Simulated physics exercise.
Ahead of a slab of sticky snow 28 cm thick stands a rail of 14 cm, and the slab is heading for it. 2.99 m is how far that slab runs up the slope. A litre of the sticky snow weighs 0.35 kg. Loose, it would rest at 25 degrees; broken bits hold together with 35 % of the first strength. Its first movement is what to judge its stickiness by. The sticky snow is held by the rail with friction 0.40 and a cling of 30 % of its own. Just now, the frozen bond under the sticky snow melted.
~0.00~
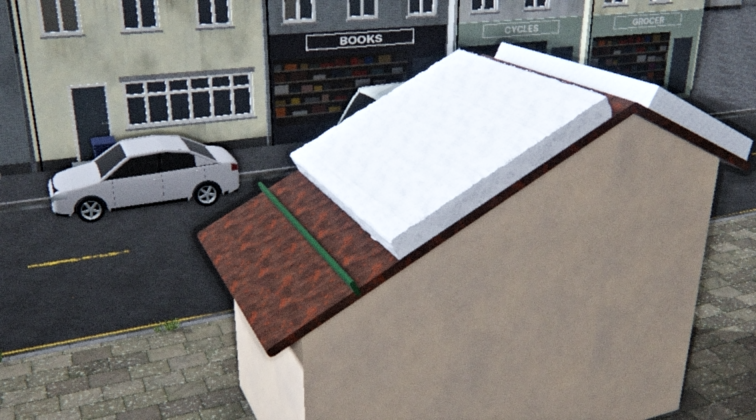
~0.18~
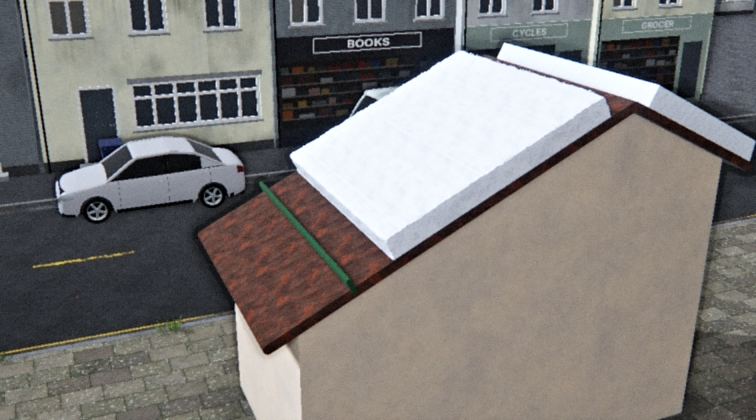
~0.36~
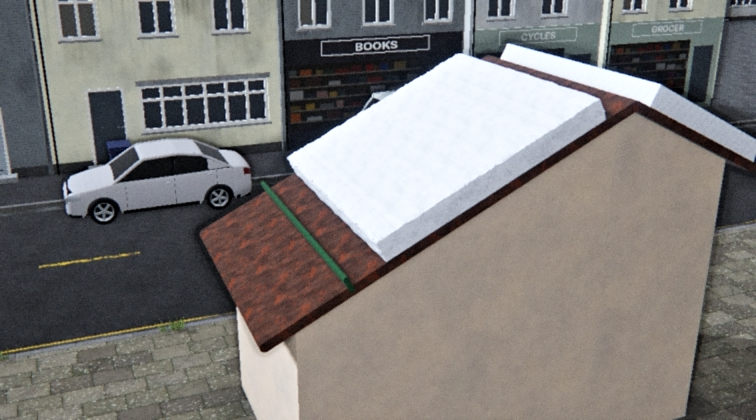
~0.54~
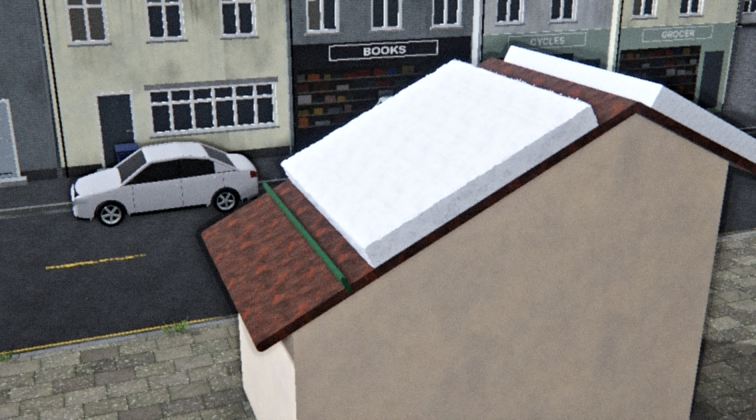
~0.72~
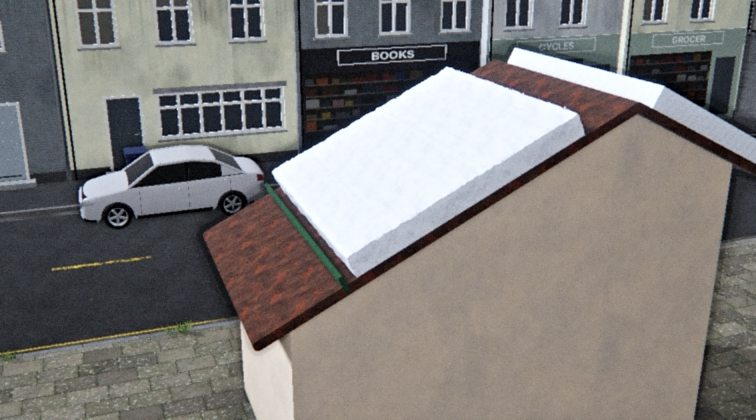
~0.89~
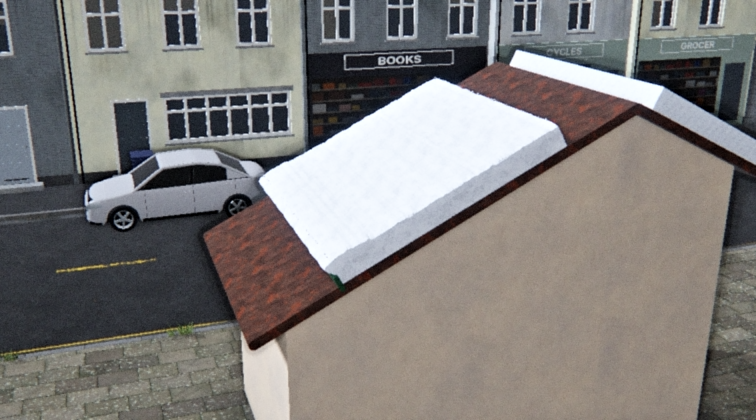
A thick slab of white snow slid down the left side of a reddish-brown roof, slowly at first and then faster, until its lower edge covered the green rail and poked slightly past it.
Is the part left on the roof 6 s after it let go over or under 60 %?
The part left up on the roof 6 s after it let go comes in beyond 60 %.
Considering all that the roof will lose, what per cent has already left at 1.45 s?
About 0 out of 100.
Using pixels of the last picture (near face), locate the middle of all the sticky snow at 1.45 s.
Near face, approx. (401, 233).
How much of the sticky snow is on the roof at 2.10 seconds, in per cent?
Value: Near 85 %.
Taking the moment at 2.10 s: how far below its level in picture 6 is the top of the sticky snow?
Measured change: Around 0.4 m.
After 1.45 s, 100 % of the snow is on the roof.
After 2.10 s, 84 % of the snow is on the roof.
After 2.75 s, 74 % of the snow is on the roof.
After 3.40 s, 73 % of the snow is on the roof.
After 6.00 s, 73 % of the snow is on the roof.
